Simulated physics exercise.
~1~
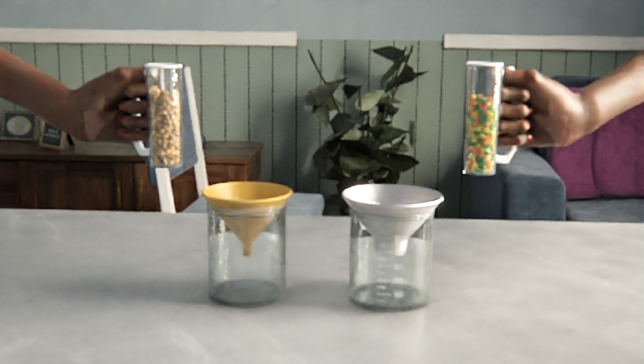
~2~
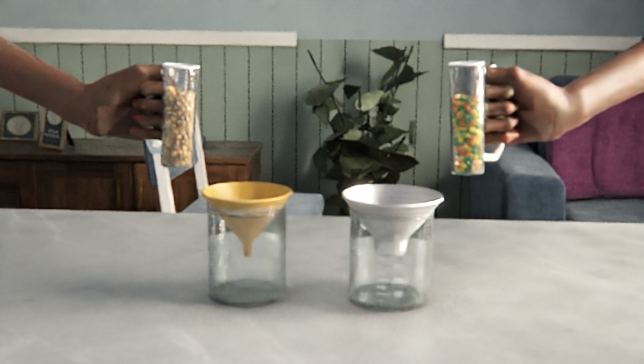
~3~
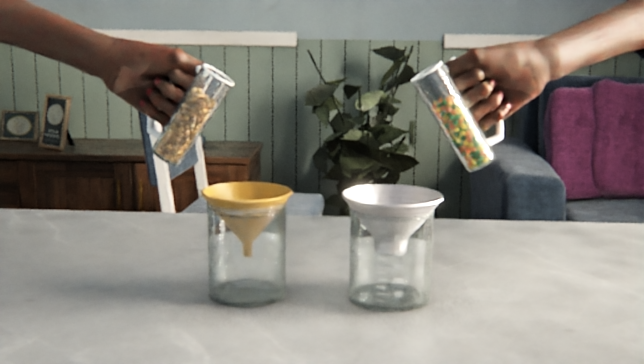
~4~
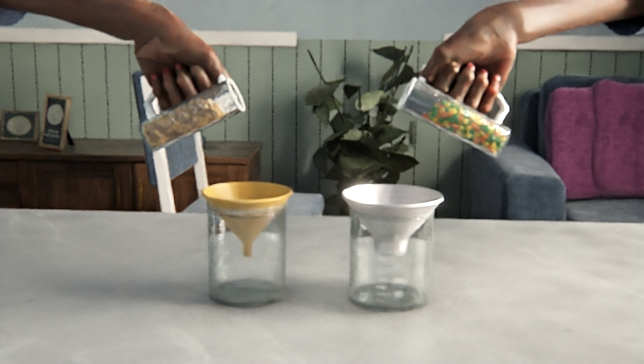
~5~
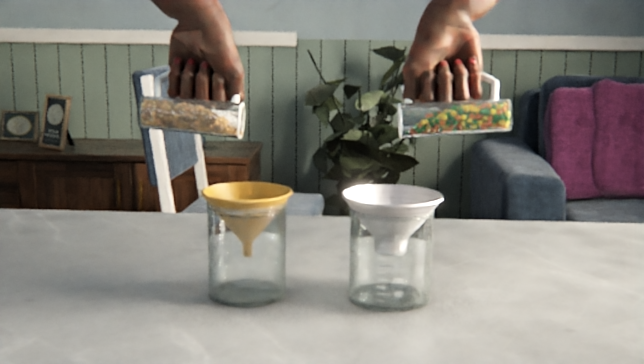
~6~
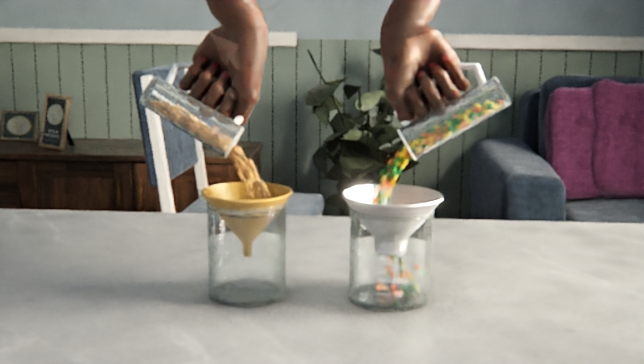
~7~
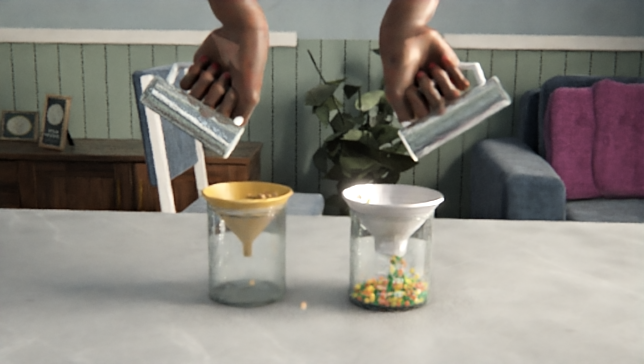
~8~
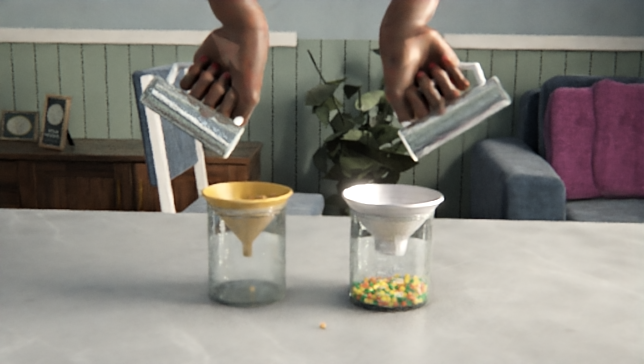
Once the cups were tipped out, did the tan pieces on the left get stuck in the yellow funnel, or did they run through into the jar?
They got stuck, with nearly all of them held in the yellow funnel, while the colourful pieces on the right emptied into their jar.
